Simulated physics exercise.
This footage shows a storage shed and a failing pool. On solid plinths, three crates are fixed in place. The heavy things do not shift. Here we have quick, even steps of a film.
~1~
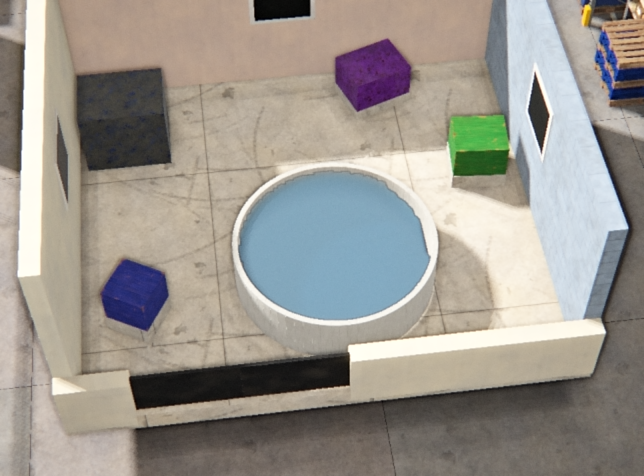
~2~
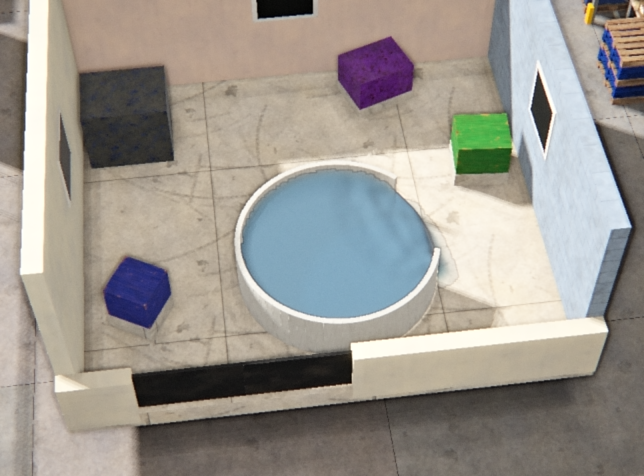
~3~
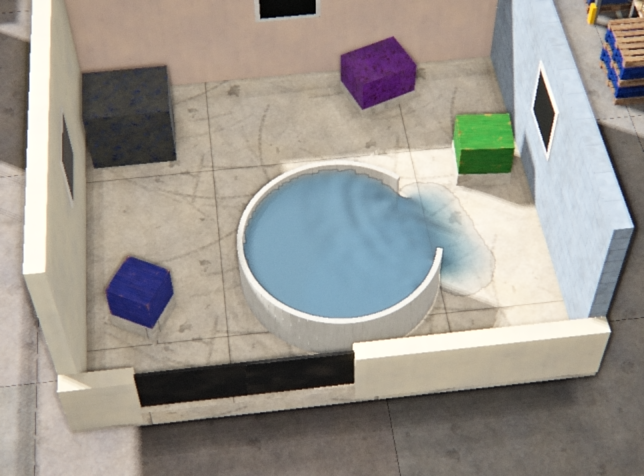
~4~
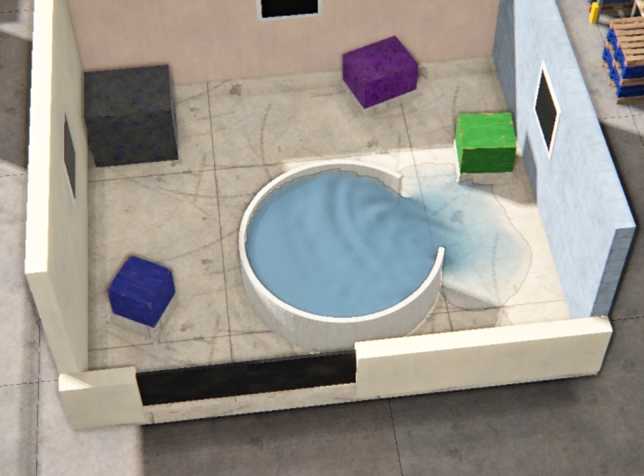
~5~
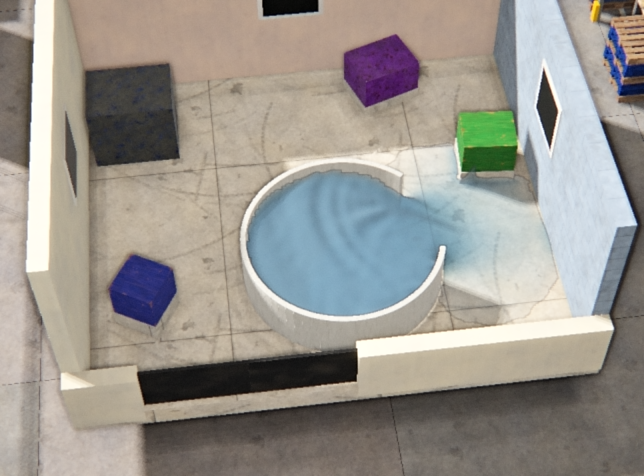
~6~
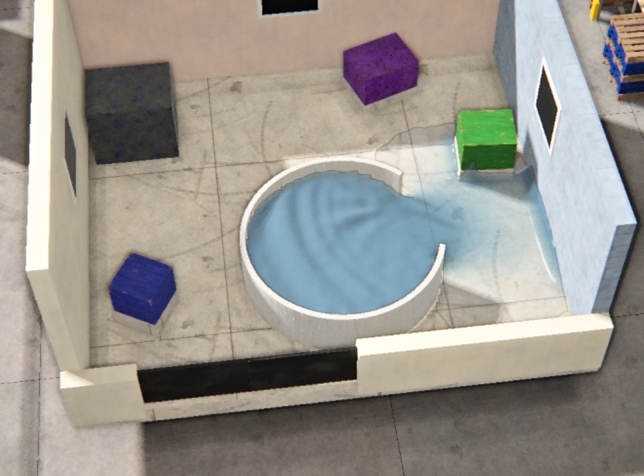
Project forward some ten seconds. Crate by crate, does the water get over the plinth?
My prediction: The green crate will be reached by the flood; the purple crate will be reached by the flood; the blue crate will be out of the flood.
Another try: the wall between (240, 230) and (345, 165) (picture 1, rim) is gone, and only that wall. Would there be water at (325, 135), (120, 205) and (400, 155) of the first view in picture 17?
In that order: Covered, covered, clear.
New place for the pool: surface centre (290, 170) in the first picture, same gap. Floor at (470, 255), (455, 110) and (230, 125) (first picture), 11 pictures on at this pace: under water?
As listed: Awash, wet, dry.
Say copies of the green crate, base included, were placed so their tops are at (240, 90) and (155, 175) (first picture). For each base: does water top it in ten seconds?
For the first position it is missed; for the second it is missed.
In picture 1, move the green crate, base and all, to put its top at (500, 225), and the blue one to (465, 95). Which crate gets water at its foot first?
It should be the one in green.
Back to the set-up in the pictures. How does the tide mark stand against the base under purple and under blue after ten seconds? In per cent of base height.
170 and 60 per cent, roughly.
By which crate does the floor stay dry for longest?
I'd name the blue one.
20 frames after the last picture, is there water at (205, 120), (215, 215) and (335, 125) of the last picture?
Going through them in order, I'd say clear, clear and drenched.
A moment on, water covers 25 % of the floor; the green crate water round its plinth, the purple crate water round its plinth, the blue crate not reached.
Next, water covers 35 % of the floor; the green crate water round its plinth, the purple crate water round its plinth, the blue crate not reached.
Then, water covers 55 % of the floor; the green crate water round its plinth, the purple crate water round its plinth, the blue crate not reached.
Later, water covers 95 % of the floor; the green crate water round its plinth, the purple crate water round its plinth, the blue crate water round its plinth.
In the end, water covers 100 % of the floor; the green crate was topped, the purple crate was topped, the blue crate stayed above the water.
